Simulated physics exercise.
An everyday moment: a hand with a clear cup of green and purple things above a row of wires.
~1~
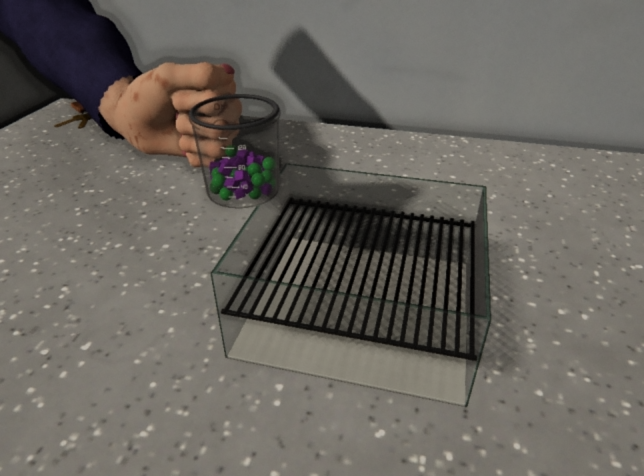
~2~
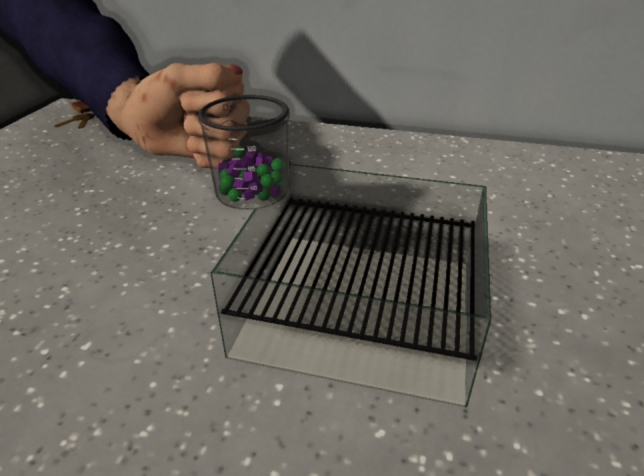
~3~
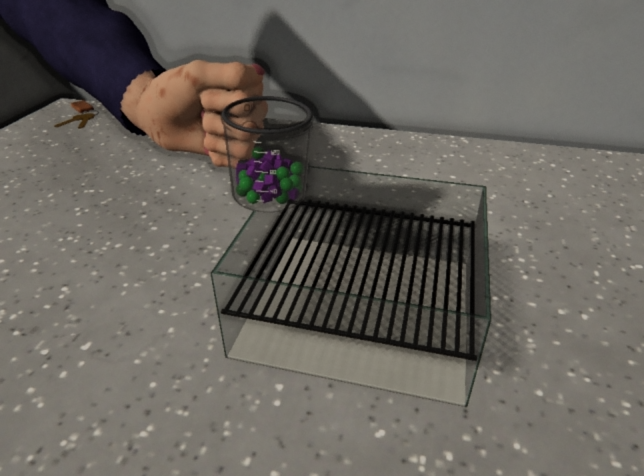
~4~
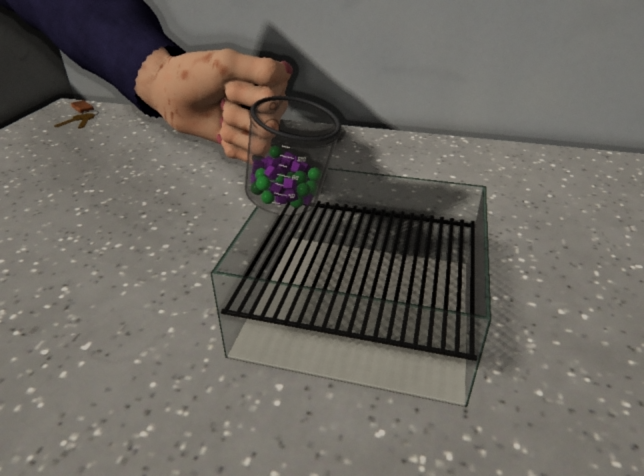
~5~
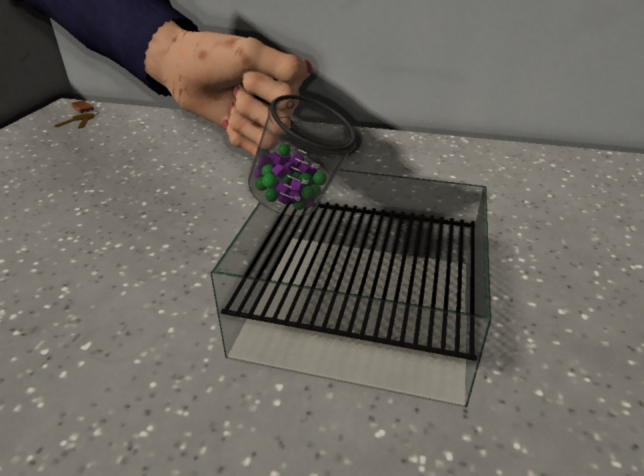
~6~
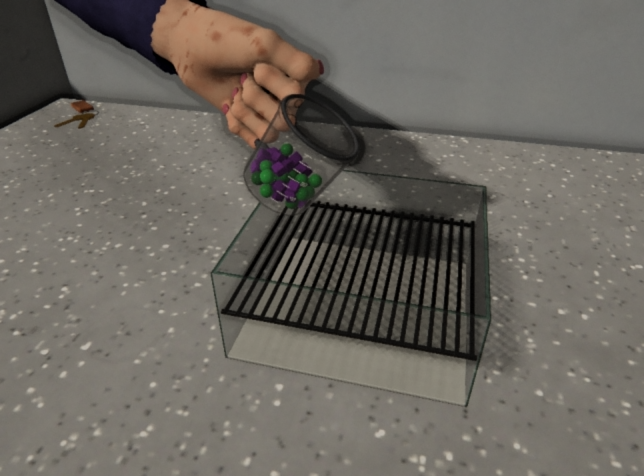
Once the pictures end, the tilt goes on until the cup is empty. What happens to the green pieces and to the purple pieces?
The green ones get caught above and the purple ones get caught above.
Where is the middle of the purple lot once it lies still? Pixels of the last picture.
Near (352, 260).
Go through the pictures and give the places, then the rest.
Cup at (239, 152), upright; rack at (448, 275), 20 wires across; green wooden balls at (244, 186), wider than the gaps; purple small cubes at (239, 165), wider than the gaps, in the first frame.
Cup at (248, 153), upright; purple ones at (247, 166), in the second frame.
Cup at (268, 155), tipped 3°; green ones at (271, 189), in the third frame.
Cup at (289, 157), tipped 13°; purple ones at (283, 169), in the fourth frame.
Cup at (298, 158), tipped 24°; green ones at (296, 179), in the fifth frame.
Cup at (298, 158), tipped 34°; rack at (448, 275); green ones at (283, 188); purple ones at (287, 166), in the sixth frame.
Then, 0.50 s past the last view, green ones, all in the cup; purple ones, all in the cup.
Then, 0.93 s past the last view, green ones, nearly all in the cup, a small part on or over the wires; purple ones, most in the cup, about a quarter on or over the wires.
Then, 1.31 s past the last view, green ones, all on or over the wires; purple ones, all on or over the wires.
Finally, green ones, all on the wires, none under the rack; purple ones, all on the wires, none under the rack.
